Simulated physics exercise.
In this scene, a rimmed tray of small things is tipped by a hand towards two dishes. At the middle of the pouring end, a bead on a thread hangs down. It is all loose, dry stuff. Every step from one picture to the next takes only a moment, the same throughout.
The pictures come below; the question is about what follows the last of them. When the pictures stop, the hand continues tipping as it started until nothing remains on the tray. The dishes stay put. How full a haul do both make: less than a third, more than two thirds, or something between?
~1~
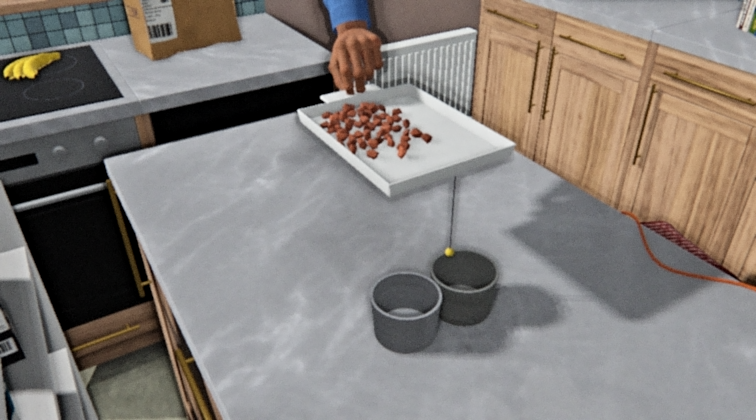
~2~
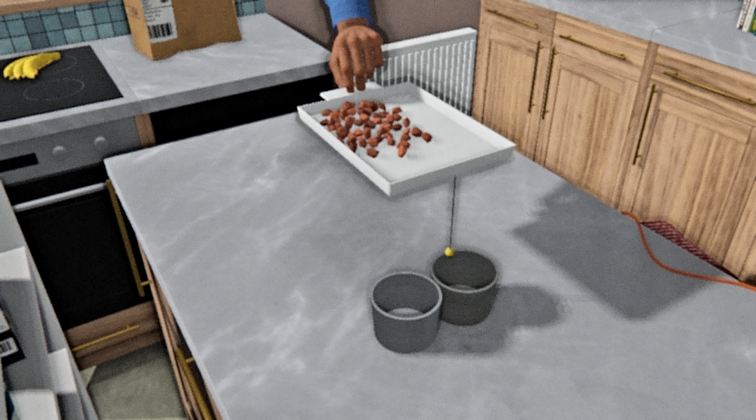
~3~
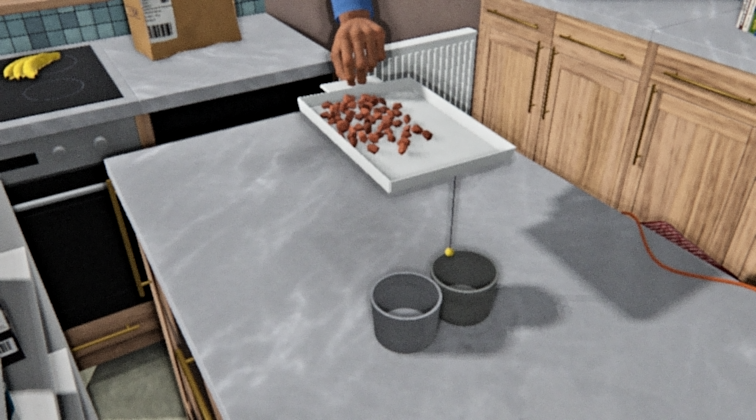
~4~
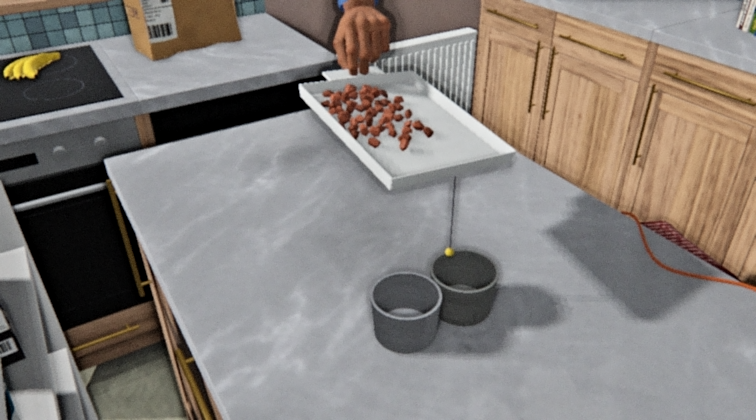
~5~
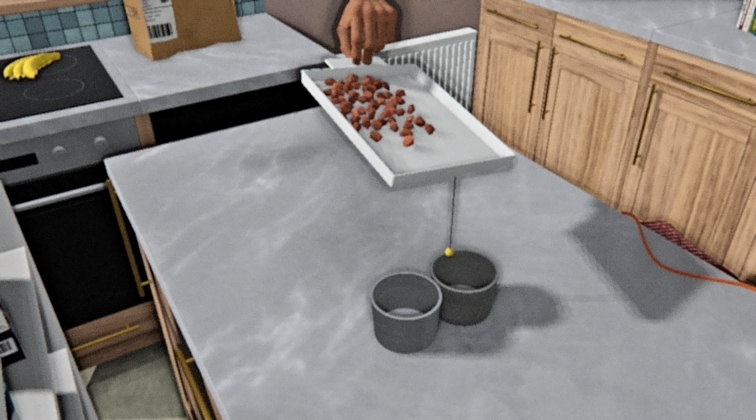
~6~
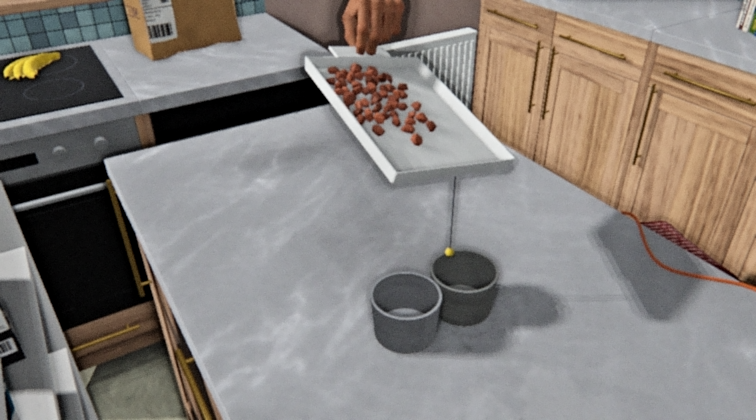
Looks to me like the dishes keep less than one part in three.
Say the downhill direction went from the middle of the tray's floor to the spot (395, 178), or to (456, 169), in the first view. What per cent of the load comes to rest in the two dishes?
Around 60 per cent first, around 40 per cent next.
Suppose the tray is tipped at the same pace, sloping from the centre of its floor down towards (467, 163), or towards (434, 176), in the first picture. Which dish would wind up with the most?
Try one: The right-side dish. Try two: The left-side dish.
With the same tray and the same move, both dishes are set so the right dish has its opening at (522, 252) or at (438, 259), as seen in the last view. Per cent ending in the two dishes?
50 %, 0 %.
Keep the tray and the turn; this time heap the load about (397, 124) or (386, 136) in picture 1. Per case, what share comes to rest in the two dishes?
Estimate: 0 % first, 10 % second.
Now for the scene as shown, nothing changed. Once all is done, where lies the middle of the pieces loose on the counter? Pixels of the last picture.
Look around pixel (513, 269).
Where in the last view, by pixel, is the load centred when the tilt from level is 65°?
Near (488, 156).
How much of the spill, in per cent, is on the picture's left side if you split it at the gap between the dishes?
I'd put it at close to 0 per cent.
Soon after the last picture, tray tipped steeply; most on the tray; a small part in the air.
A little later, tray tipped past a quarter turn; about a quarter on the tray; about two thirds outside both; a small part in the air.
Later still, tray tipped past a quarter turn; all outside both.
At rest, tray tipped past a quarter turn; none in the left dish; none in the right dish; all outside both.
